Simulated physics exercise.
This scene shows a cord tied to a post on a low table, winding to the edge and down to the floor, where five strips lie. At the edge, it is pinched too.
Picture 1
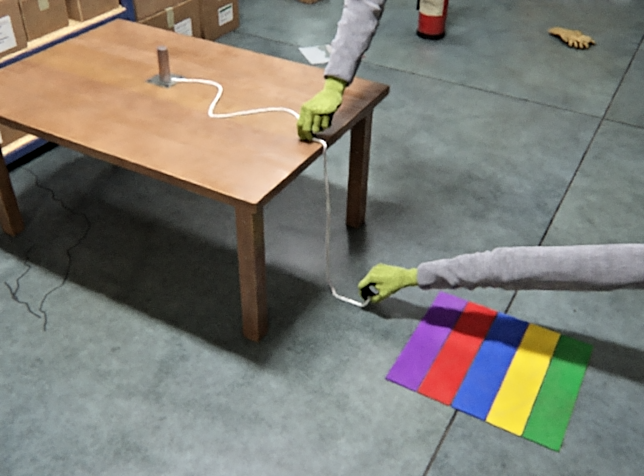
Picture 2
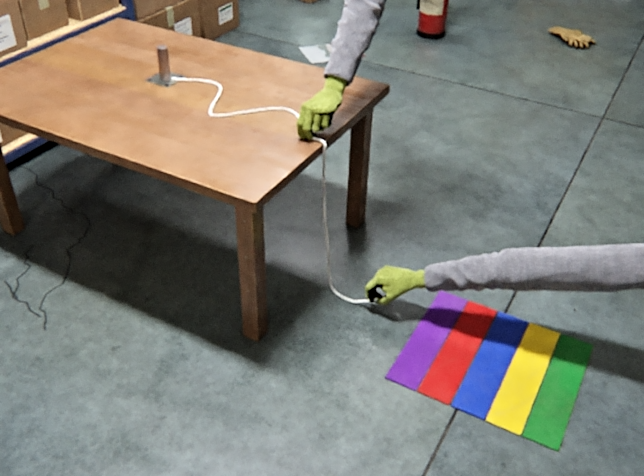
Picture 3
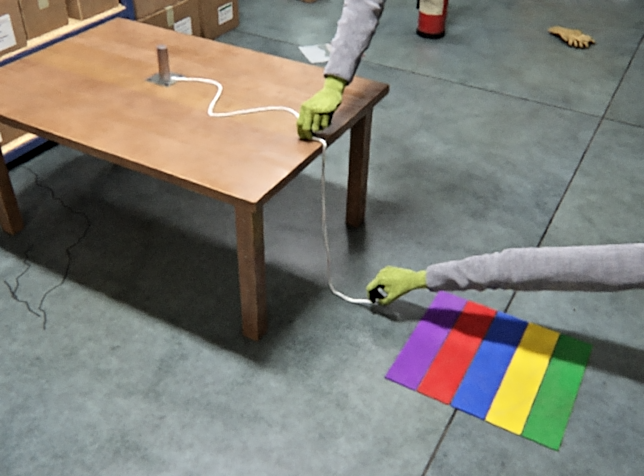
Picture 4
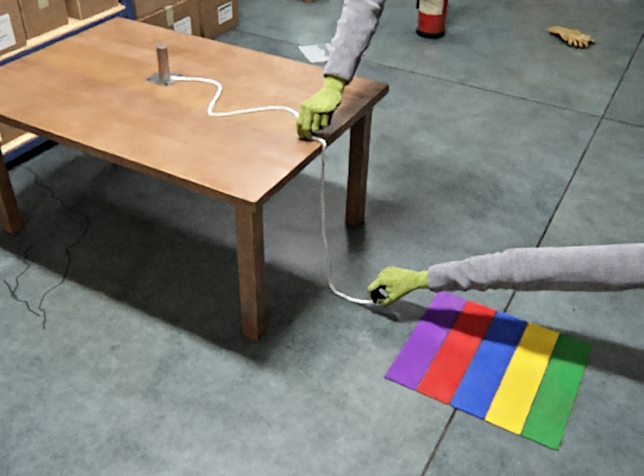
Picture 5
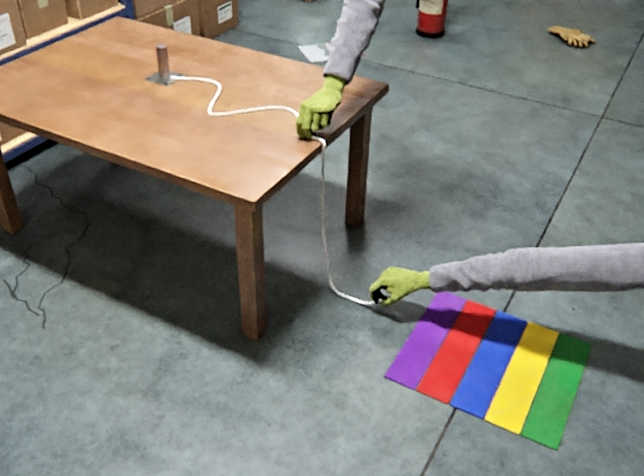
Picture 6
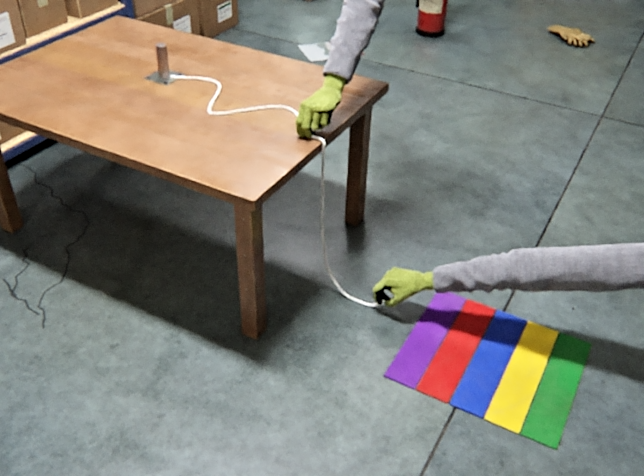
A gloved hand slowly draws a white cord's end slightly right near five coloured strips.
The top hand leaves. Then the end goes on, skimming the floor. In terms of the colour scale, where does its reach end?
At green.
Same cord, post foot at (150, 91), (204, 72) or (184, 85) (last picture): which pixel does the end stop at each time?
First close to (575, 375), next close to (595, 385), last close to (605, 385).
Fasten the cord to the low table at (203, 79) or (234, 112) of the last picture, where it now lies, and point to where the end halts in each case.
(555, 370) and (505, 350).
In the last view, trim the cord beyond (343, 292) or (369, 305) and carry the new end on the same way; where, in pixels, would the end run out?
I'd say somewhere near (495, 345) the first time and near (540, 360) the second time.
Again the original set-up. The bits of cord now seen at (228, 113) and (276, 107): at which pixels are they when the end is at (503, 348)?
The first goes to (274, 117), the other to (315, 131).
A little later, end near (503, 348); over blue.
Next, end near (541, 363); over yellow.
When it is tight, end near (563, 371); over green. It gets as far as the green strip.
